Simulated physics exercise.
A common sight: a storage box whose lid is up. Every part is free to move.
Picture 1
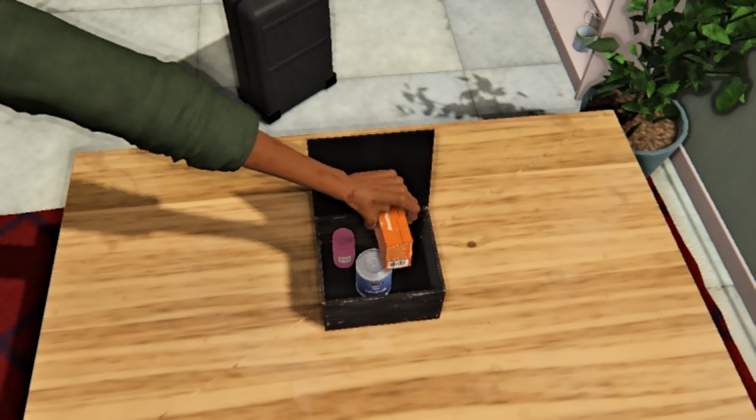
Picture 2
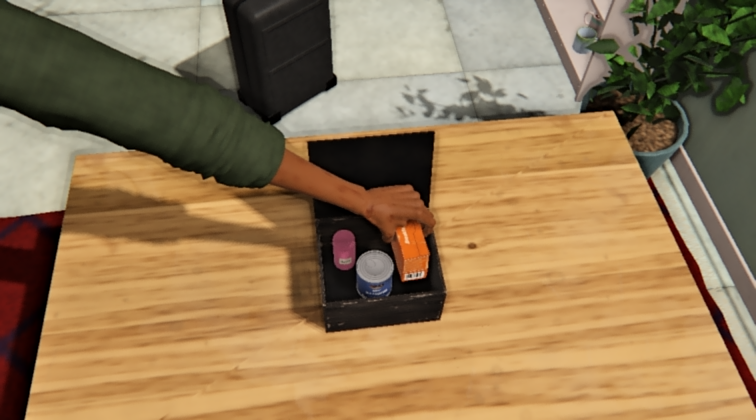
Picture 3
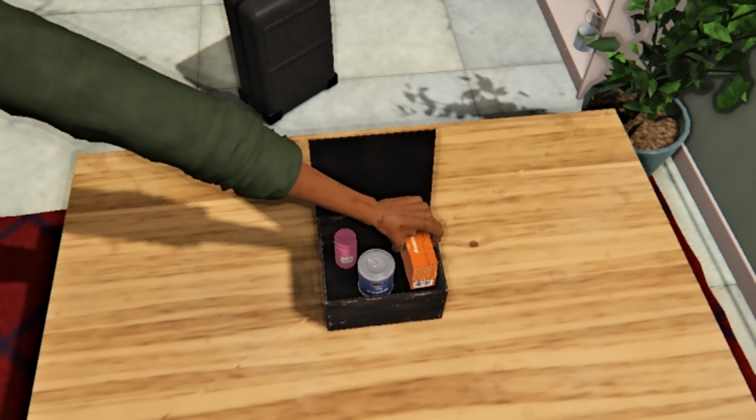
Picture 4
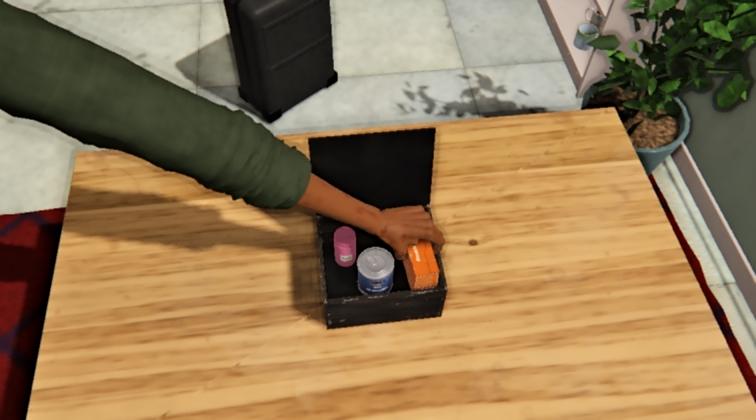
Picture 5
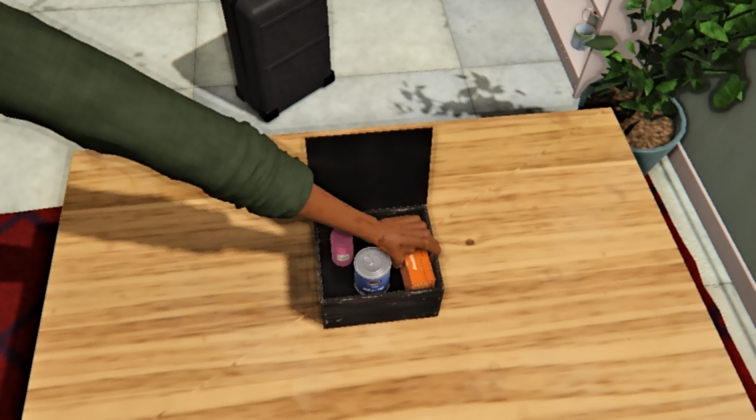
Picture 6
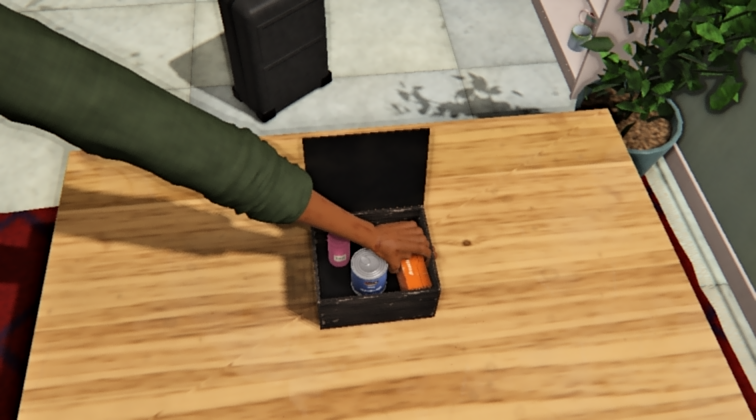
On a wooden table, a hand lowering an orange packet into an open black box beside a pink shaker and a tin.
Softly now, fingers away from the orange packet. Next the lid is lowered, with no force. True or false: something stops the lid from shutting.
False.
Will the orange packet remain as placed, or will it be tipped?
Looking at the last picture, it is left as set.
Then, 1.40 s on from there, lid 72° above the rim.
Then, 2.00 s on from there, lid 33° above the rim.
In the end, lid shut; all 3 unmoved. At the end, from the last picture's camera, orange packet near (411, 270).
